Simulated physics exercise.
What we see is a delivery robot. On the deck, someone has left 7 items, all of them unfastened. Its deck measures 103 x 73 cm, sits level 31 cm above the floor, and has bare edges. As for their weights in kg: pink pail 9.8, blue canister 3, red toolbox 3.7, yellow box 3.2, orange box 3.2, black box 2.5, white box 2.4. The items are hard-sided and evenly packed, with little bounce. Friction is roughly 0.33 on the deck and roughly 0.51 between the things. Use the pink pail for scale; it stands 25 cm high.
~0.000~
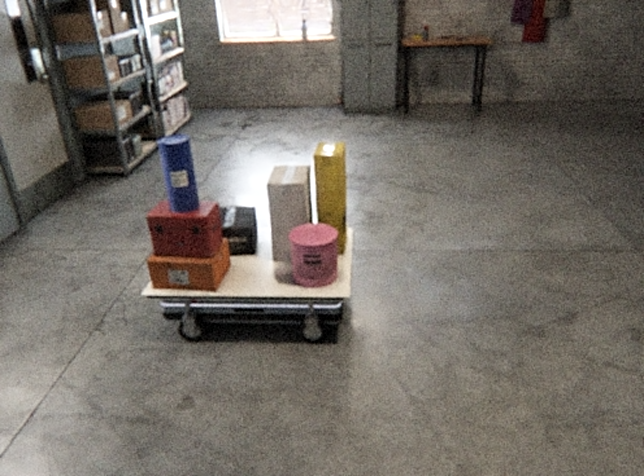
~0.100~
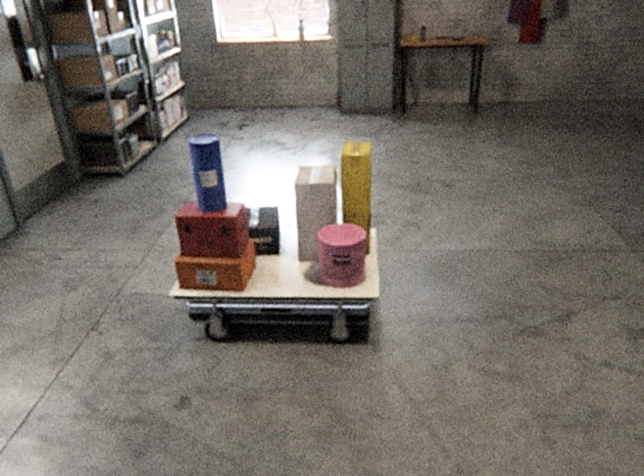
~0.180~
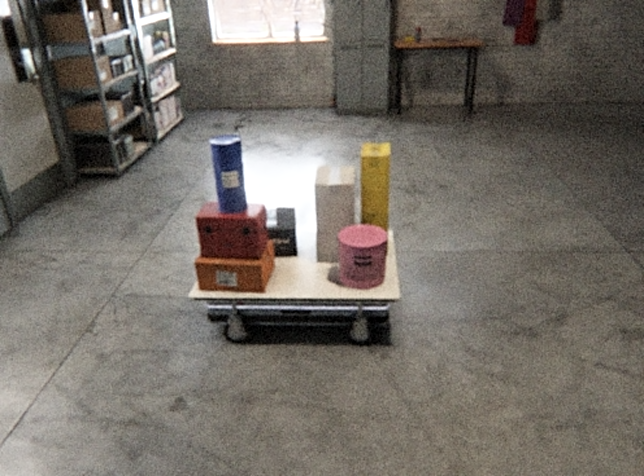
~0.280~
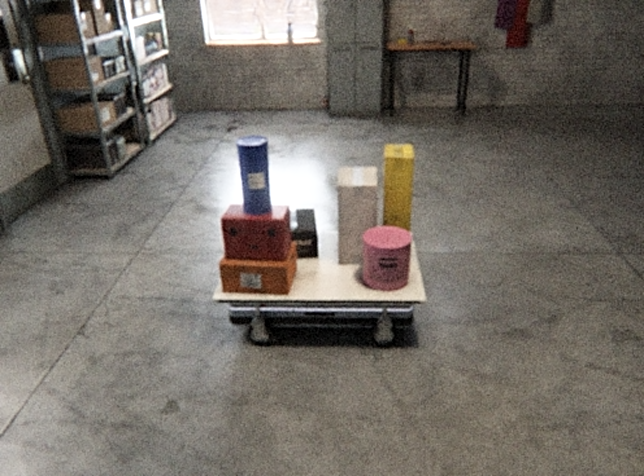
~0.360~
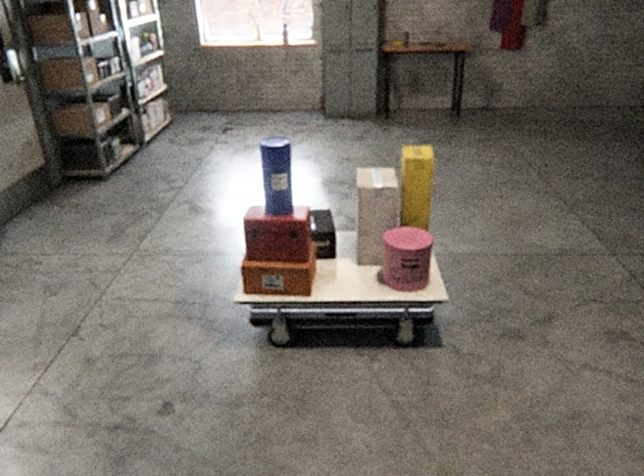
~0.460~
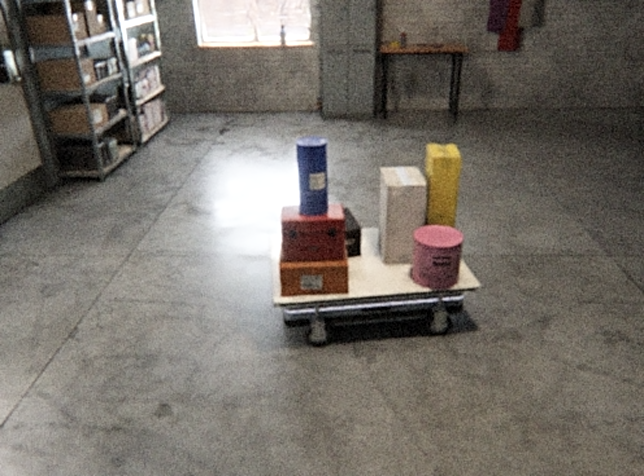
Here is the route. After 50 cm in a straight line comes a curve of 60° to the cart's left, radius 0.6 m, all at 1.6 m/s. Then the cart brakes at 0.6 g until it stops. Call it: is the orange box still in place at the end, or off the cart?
It is off the cart.
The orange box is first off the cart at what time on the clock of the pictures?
Somewhere about 0.9 s.
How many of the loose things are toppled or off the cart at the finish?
Total: 6.
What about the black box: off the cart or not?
Black box: Stays in bounds.
Around 0.76 s, cart has run 122 cm, turned 53°; pink pail and yellow box now off the cart; orange box shifted 14 cm near (425, 249); white box shifted 44 cm.
Around 1.16 s, cart has run 165 cm, turned 60°; blue canister, red toolbox, orange box and white box now off the cart; black box shifted 15 cm.
Finally (1.8 s), off the cart, pink pail, blue canister, red toolbox, yellow box, orange box and white box; not toppled but over 10 cm from the start, black box.
